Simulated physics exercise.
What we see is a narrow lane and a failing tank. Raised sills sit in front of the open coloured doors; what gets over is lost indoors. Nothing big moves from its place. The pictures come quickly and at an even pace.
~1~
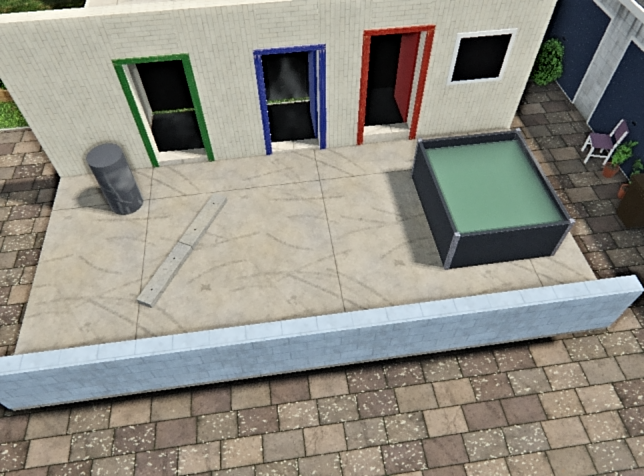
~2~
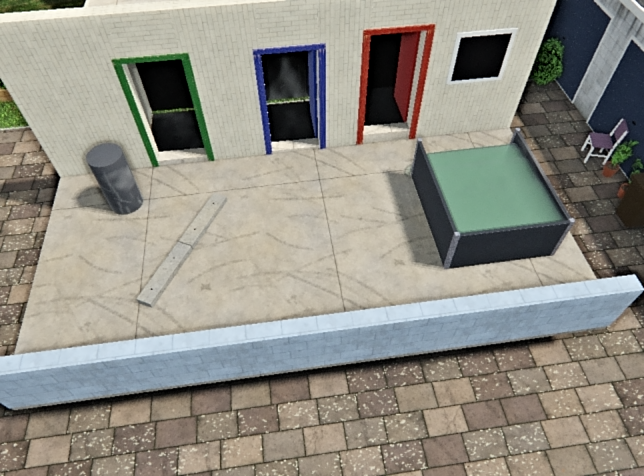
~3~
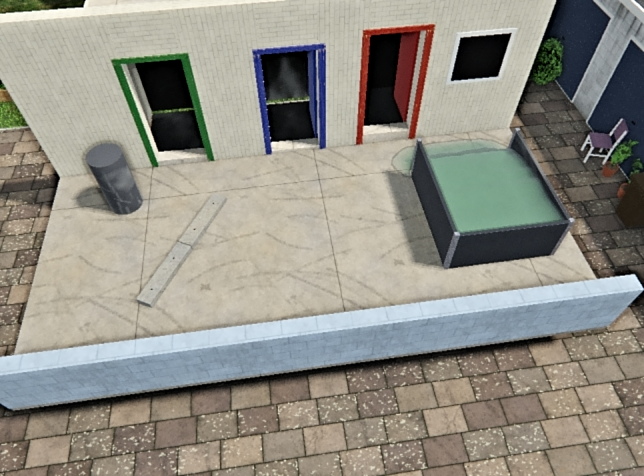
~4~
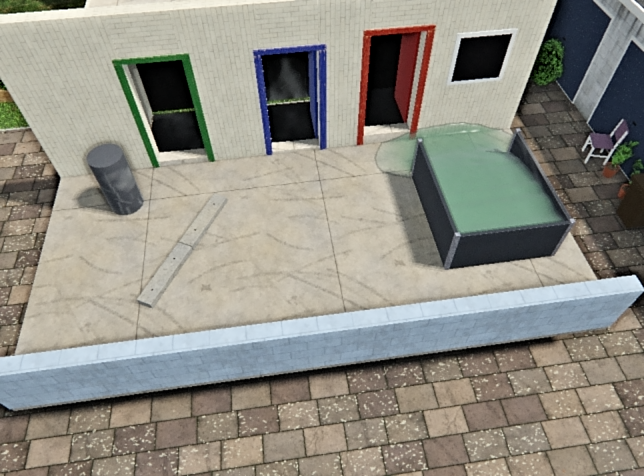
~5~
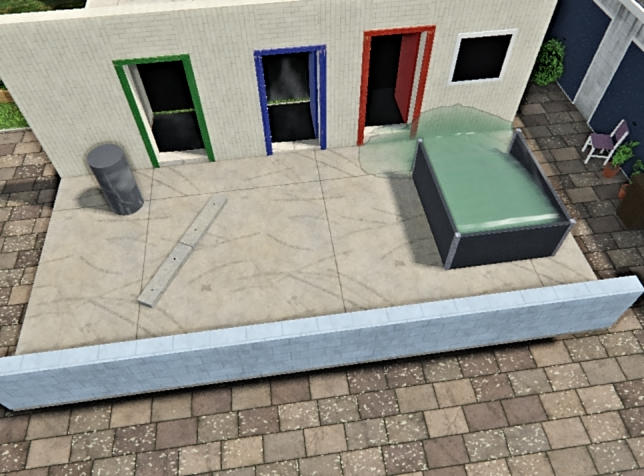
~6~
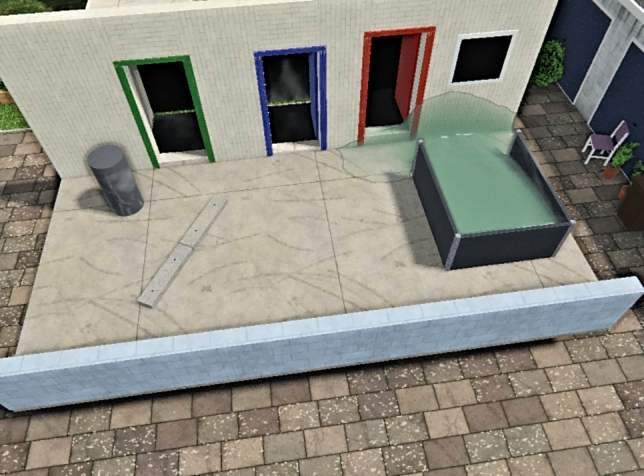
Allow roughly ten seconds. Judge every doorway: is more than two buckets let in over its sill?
My call: The green door stays at two or fewer, the blue door stays at two or fewer, the red door goes past two.
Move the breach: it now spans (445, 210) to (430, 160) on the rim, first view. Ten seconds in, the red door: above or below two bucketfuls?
I'd say red door falls short.
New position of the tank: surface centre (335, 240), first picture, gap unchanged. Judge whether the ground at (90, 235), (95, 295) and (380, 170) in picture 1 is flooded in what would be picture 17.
Spot by spot, in the order asked: Untouched, untouched, swamped.
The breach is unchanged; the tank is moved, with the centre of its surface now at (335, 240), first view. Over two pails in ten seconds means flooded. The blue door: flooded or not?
The blue one exceeds the limit.
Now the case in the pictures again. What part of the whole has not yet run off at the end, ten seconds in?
34 %.
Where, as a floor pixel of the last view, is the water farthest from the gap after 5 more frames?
The front tops out at about (253, 163).
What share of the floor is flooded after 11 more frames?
Some 30 per cent.
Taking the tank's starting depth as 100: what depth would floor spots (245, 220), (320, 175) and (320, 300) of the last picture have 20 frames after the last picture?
I'd say close to 4, 8 and 0 percent.
A moment on, water covers 15 % of the floor; the green door not reached, the blue door wet at the sill, nothing in, the red door over two buckets in.
Next, water covers 30 % of the floor; the green door wet at the sill, nothing in, the blue door wet at the sill, nothing in, the red door over two buckets in.
Then, water covers 55 % of the floor; the green door wet at the sill, nothing in, the blue door under two buckets in, the red door far over two buckets in.
Later, water covers 60 % of the floor; the green door wet at the sill, nothing in, the blue door under two buckets in, the red door far over two buckets in.
In the end, water covers 70 % of the floor; the green door wet at the sill, nothing in, the blue door under two buckets in, the red door far over two buckets in.
